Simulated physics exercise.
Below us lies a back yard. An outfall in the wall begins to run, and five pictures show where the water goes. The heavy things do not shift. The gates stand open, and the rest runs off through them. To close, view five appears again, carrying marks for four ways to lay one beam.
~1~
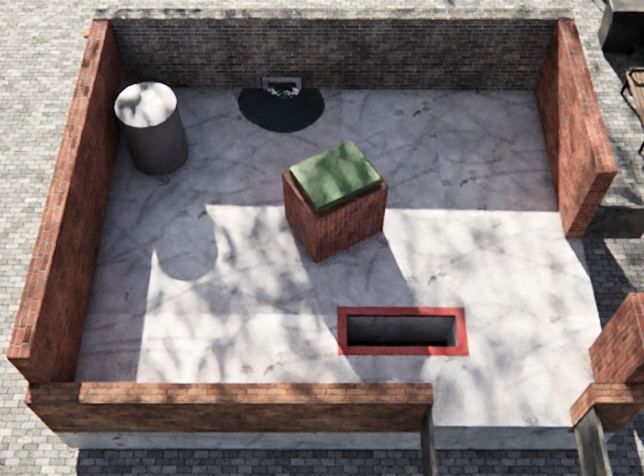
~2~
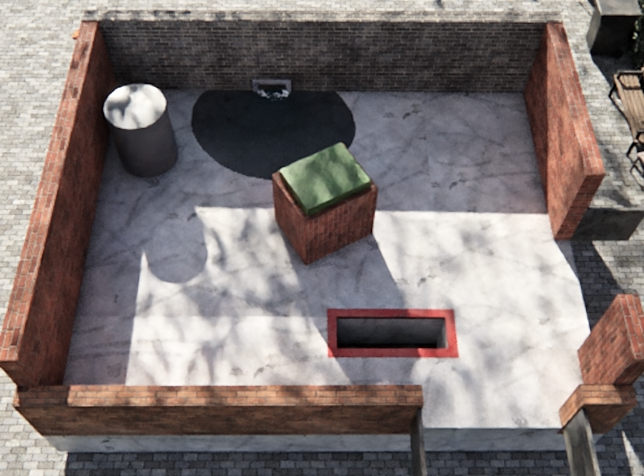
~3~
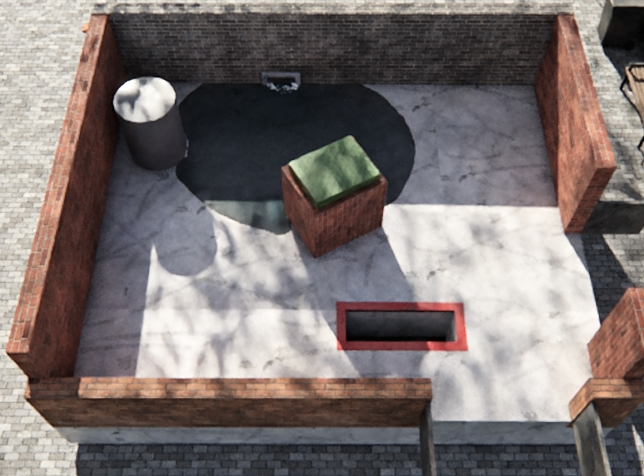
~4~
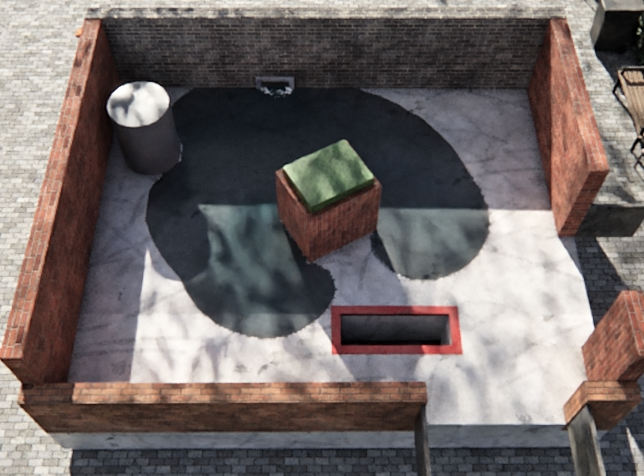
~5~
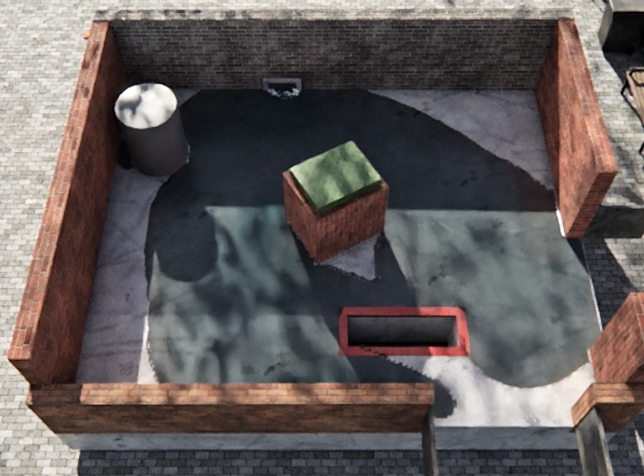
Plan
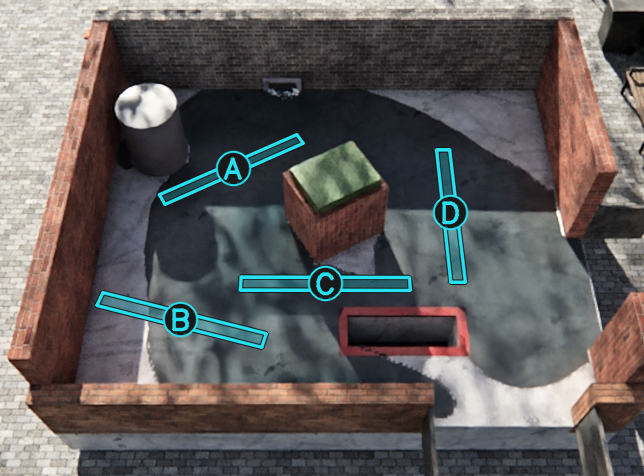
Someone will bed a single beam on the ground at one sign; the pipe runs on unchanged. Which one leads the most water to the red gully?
D beats the others.
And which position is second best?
Here it is position B.
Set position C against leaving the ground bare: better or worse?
Worse.
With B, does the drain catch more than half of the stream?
No, it does not.
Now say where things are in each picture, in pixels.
In the first frame, outfall at (282, 84); red gully at (402, 331); open gate at (497, 408); open gate at (576, 291); front seen at (259, 122), 3 % of the ground wet; red gully still dry.
In the second frame, front seen at (230, 161), 11 % of the ground wet; red gully still dry.
In the third frame, front seen at (251, 224), 22 % of the ground wet; red gully still dry.
In the fourth frame, front seen at (226, 325), 40 % of the ground wet; red gully still dry.
In the fifth frame, front seen at (596, 335), 66 % of the ground wet; red gully taking water.
On the marked copy, A from (162, 199) to (299, 138); B from (99, 299) to (264, 340); C from (240, 283) to (409, 283); D from (458, 282) to (443, 149).
For position A, about 19 % of the stream goes into the red gully, about 81 % out by the gates.
For position B, about 38 % of the stream goes into the red gully, about 62 % out by the gates.
For position C, about 17 % of the stream goes into the red gully, about 83 % out by the gates.
For position D, about 58 % of the stream goes into the red gully, about 42 % out by the gates.
